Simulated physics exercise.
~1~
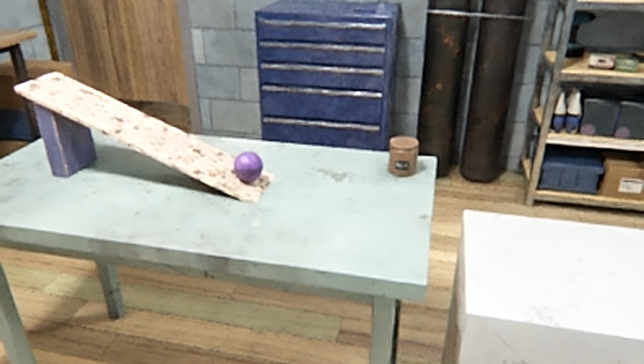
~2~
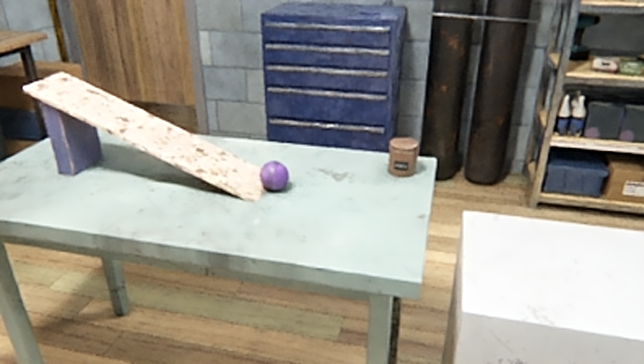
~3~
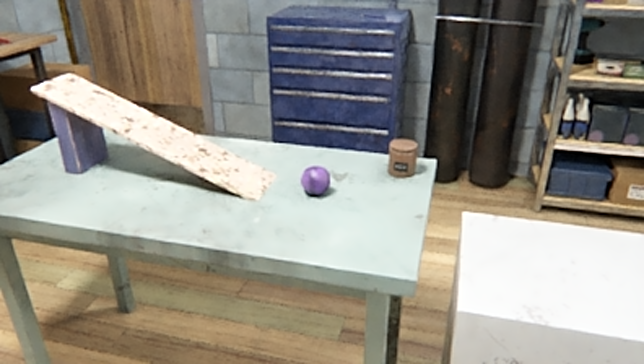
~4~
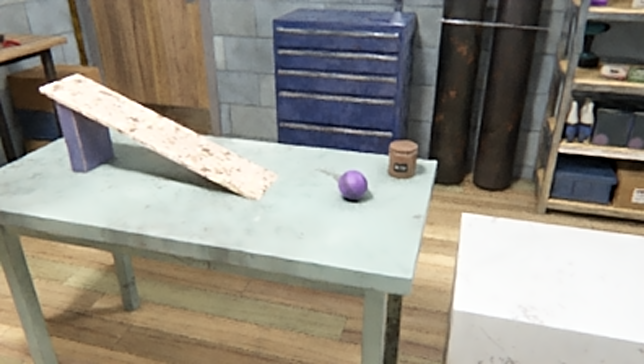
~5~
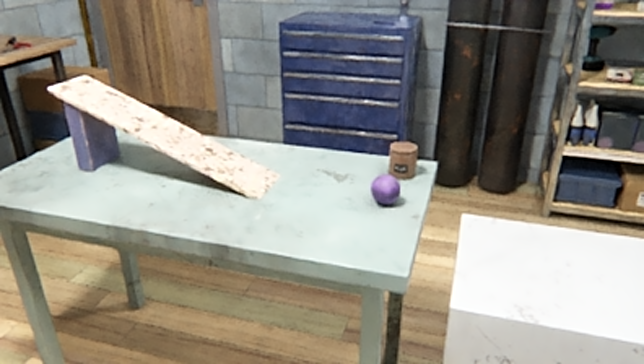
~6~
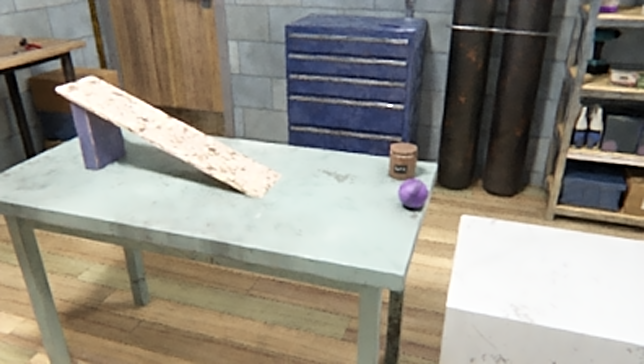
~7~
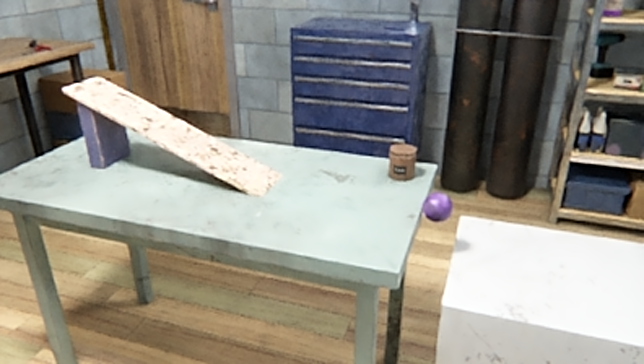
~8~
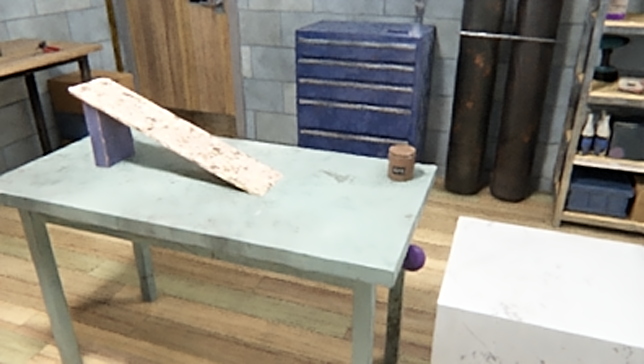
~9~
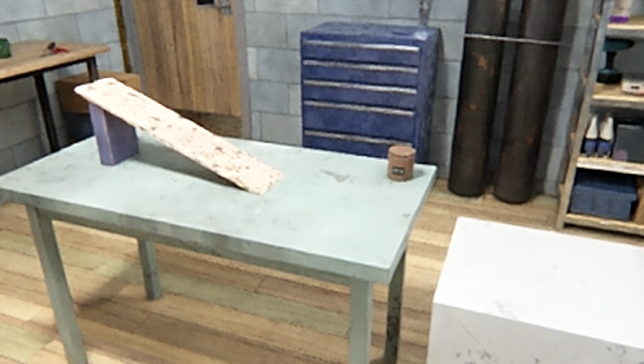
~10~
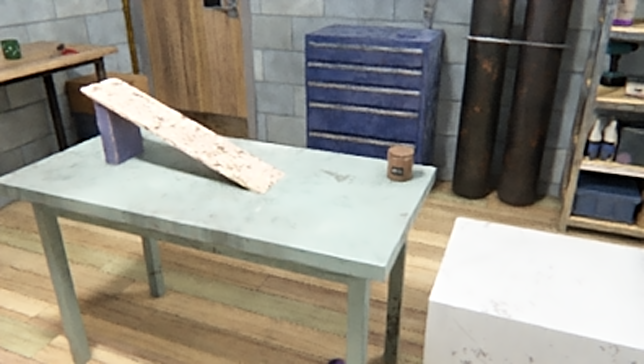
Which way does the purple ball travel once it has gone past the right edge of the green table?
It moves downward, dropping into the gap between the table and the white block.
